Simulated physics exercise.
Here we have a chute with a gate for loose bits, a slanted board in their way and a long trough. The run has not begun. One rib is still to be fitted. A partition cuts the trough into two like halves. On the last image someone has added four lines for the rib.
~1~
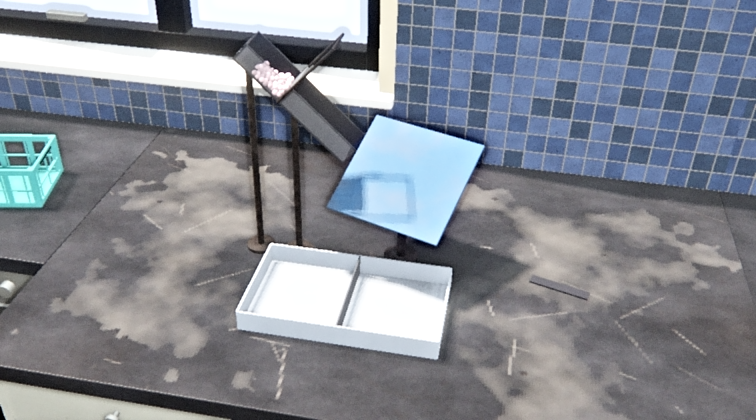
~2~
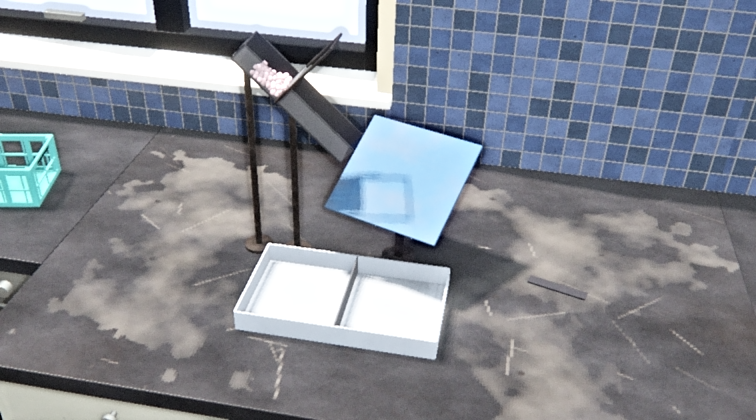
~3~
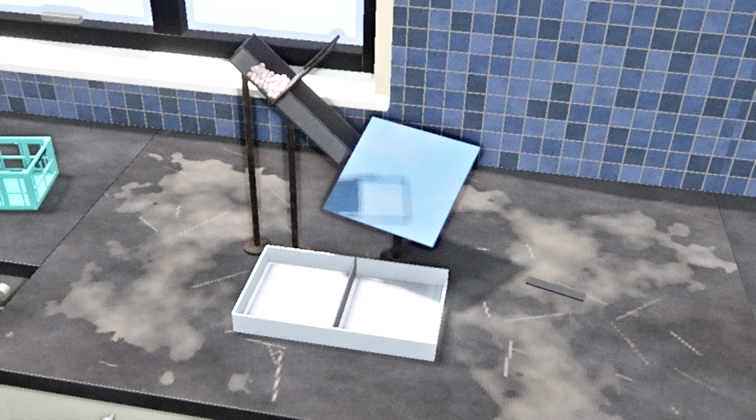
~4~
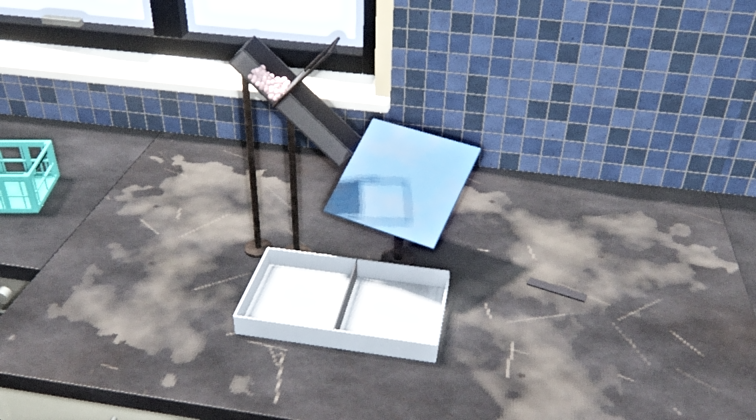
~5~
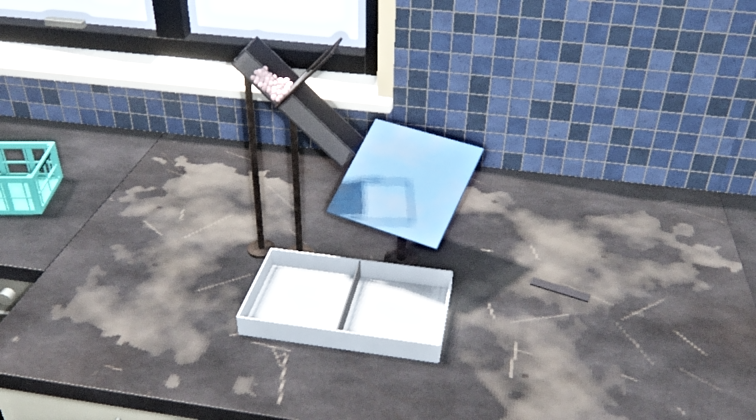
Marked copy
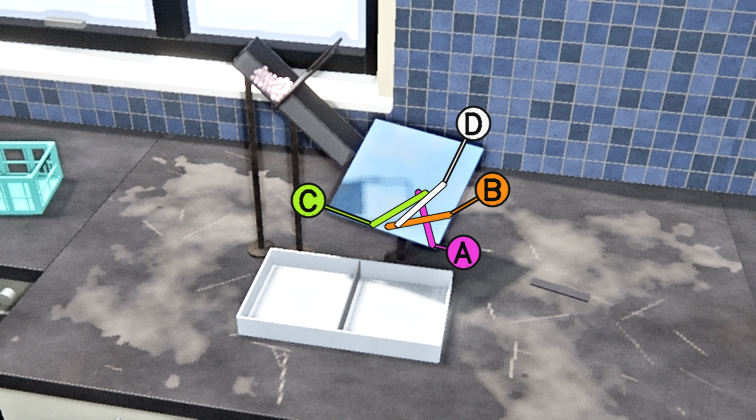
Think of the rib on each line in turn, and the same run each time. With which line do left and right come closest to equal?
Use line B.
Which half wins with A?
Right.
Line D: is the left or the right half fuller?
More lands on the right.
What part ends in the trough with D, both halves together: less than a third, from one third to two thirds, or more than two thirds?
It is more than two thirds.
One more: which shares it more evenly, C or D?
D.
On the marked copy, line A from (418, 192) to (432, 245); line B from (449, 214) to (388, 226); line C from (425, 193) to (372, 224); line D from (443, 184) to (397, 224).
If A is chosen, of what is caught, about a quarter in the left half, most in the right.
If B is chosen, of what is caught, about two thirds in the left half, about a third in the right.
If C is chosen, of what is caught, nearly all in the left half, a small part in the right.
If D is chosen, of what is caught, about a quarter in the left half, most in the right.
